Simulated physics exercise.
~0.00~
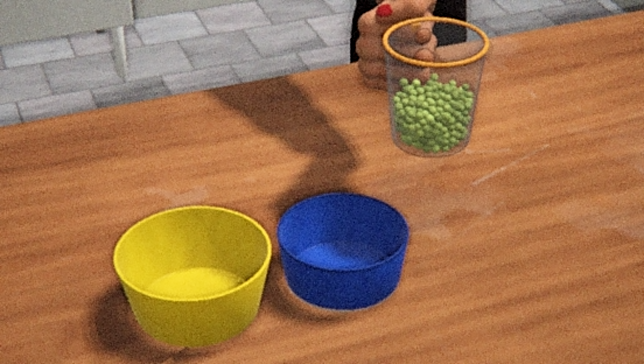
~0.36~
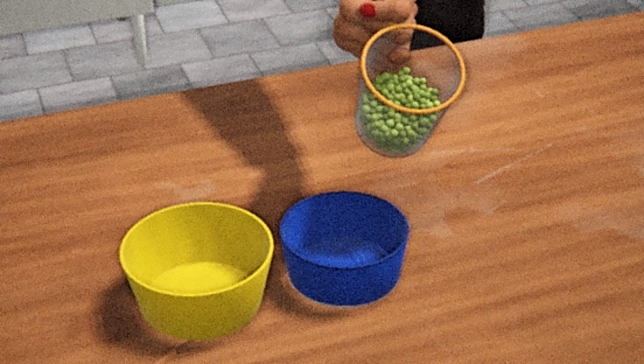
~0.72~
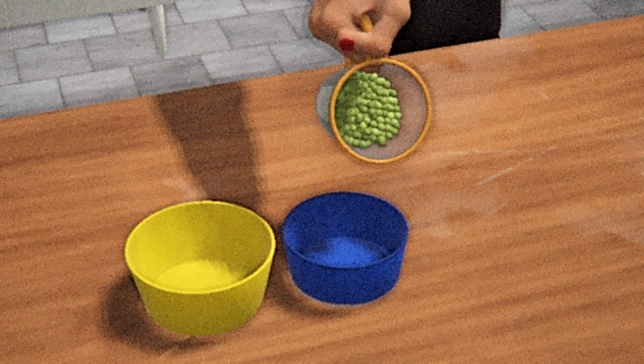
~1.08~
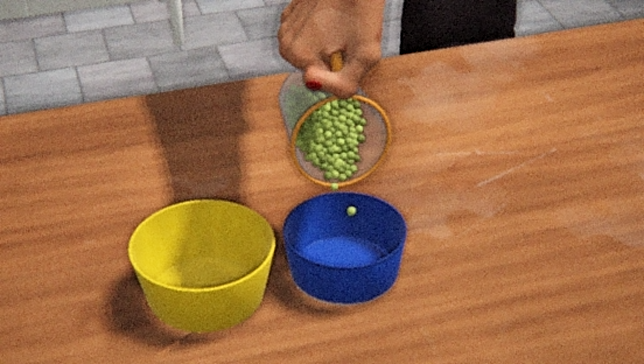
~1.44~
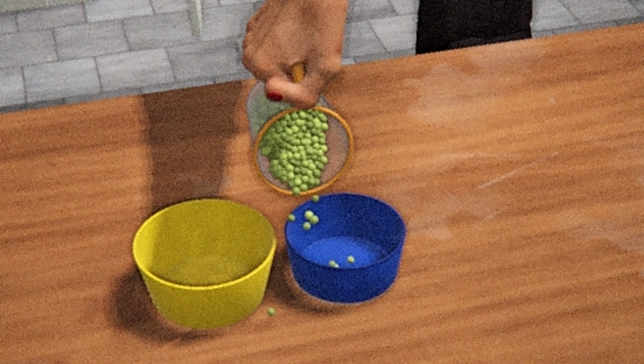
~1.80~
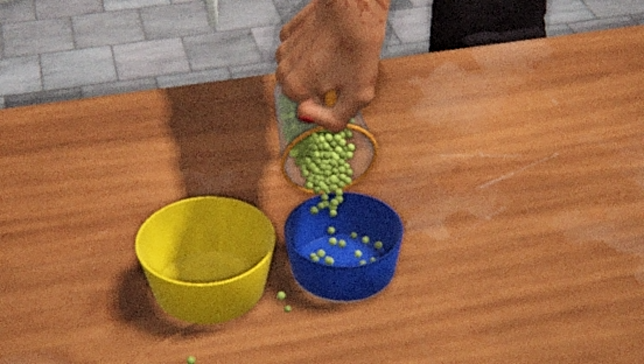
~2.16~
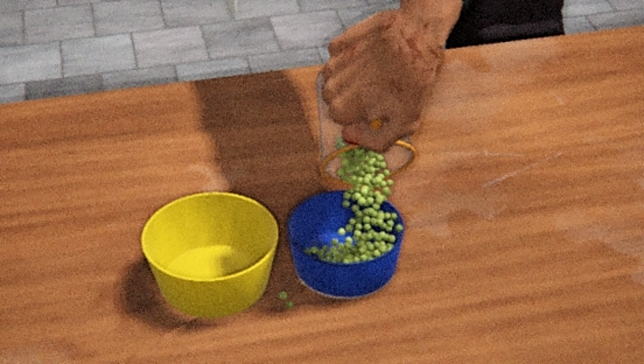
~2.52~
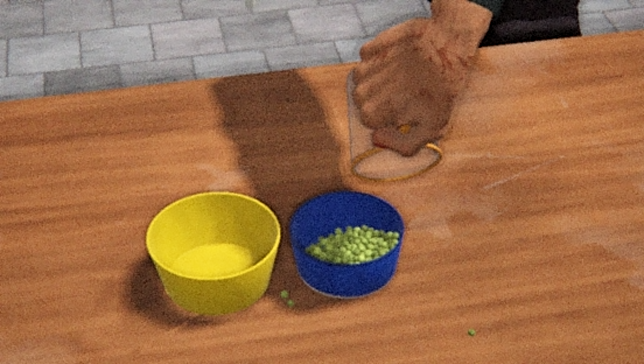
In this clip, a hand moves a clear cup of green peas left over a wooden table while tipping it, then shifts back right as the peas pour into a blue dish beside an empty yellow one, leaving the cup empty and a few strays on the table.
